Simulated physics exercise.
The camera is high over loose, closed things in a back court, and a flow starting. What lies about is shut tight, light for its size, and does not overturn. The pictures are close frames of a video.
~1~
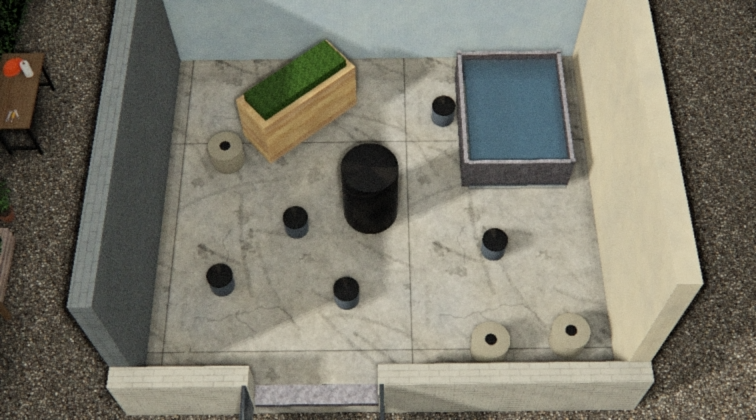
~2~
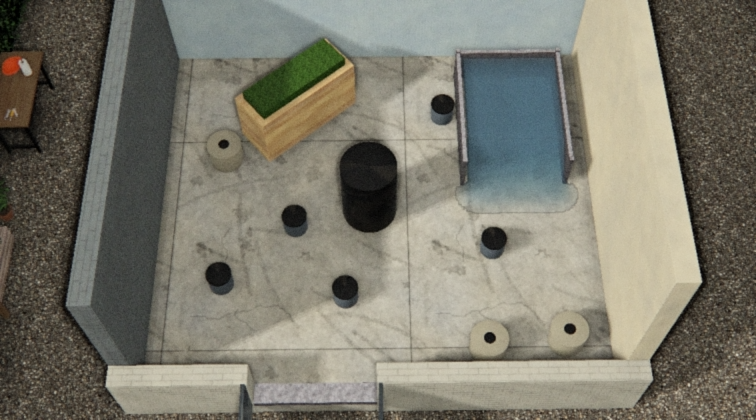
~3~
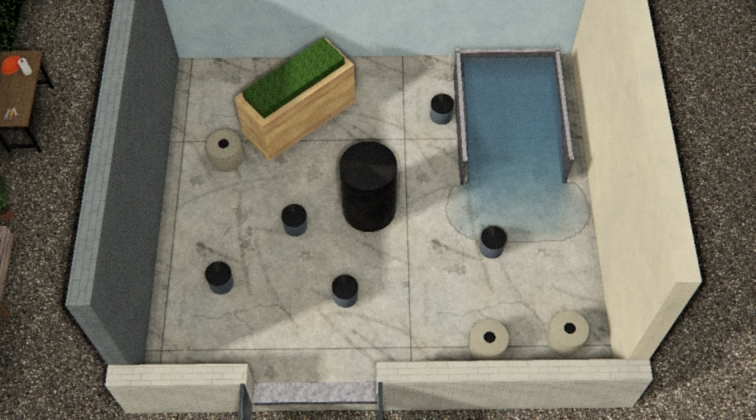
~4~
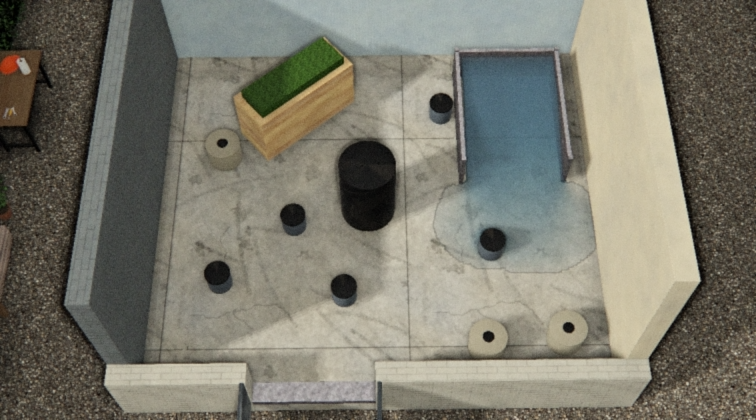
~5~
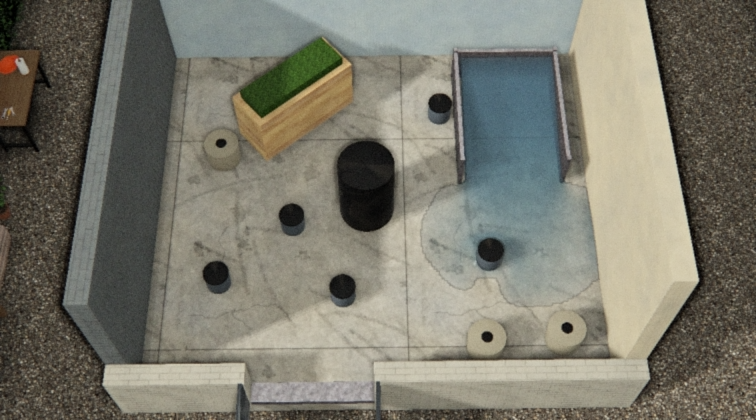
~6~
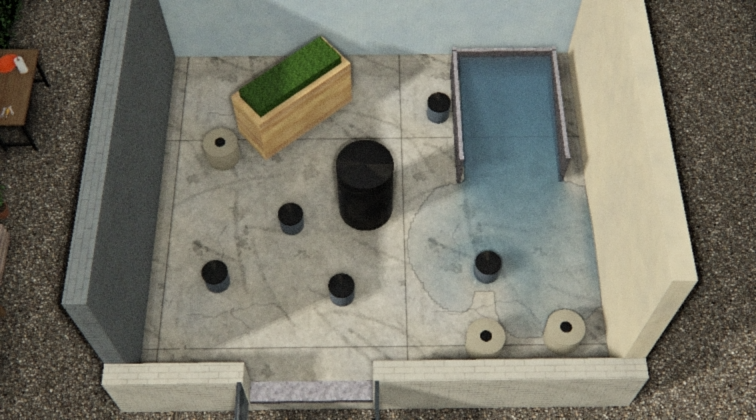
In a walled courtyard, water spreads from an opened tank and pushes one dark pail forward.
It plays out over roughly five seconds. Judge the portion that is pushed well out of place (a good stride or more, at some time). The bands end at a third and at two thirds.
Share: One to two thirds.
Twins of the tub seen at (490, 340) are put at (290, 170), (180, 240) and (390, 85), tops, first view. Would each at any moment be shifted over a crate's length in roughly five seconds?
As listed: Never so far, not that far, under that.
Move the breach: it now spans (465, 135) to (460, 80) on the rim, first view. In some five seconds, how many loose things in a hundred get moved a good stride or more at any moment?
Near 10 in a hundred.
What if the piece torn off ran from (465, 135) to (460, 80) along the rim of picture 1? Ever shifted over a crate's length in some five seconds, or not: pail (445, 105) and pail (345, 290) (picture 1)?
One after the other: Yes, less than that.
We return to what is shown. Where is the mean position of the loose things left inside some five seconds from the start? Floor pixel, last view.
Around (289, 245).
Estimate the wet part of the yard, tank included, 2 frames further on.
Near 30 in a hundred.
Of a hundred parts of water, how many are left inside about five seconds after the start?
Some 90 per cent.
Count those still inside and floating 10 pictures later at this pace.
That makes 2.
A moment on, 1 of 8 are well off their spots; 0 afloat.
Next, 1 of 8 are well off their spots; 2 afloat.
Later, 3 of 8 are well off their spots; 2 afloat.
In the end, 4 of 8 are well off their spots, and 4 have been at some point; 2 afloat.
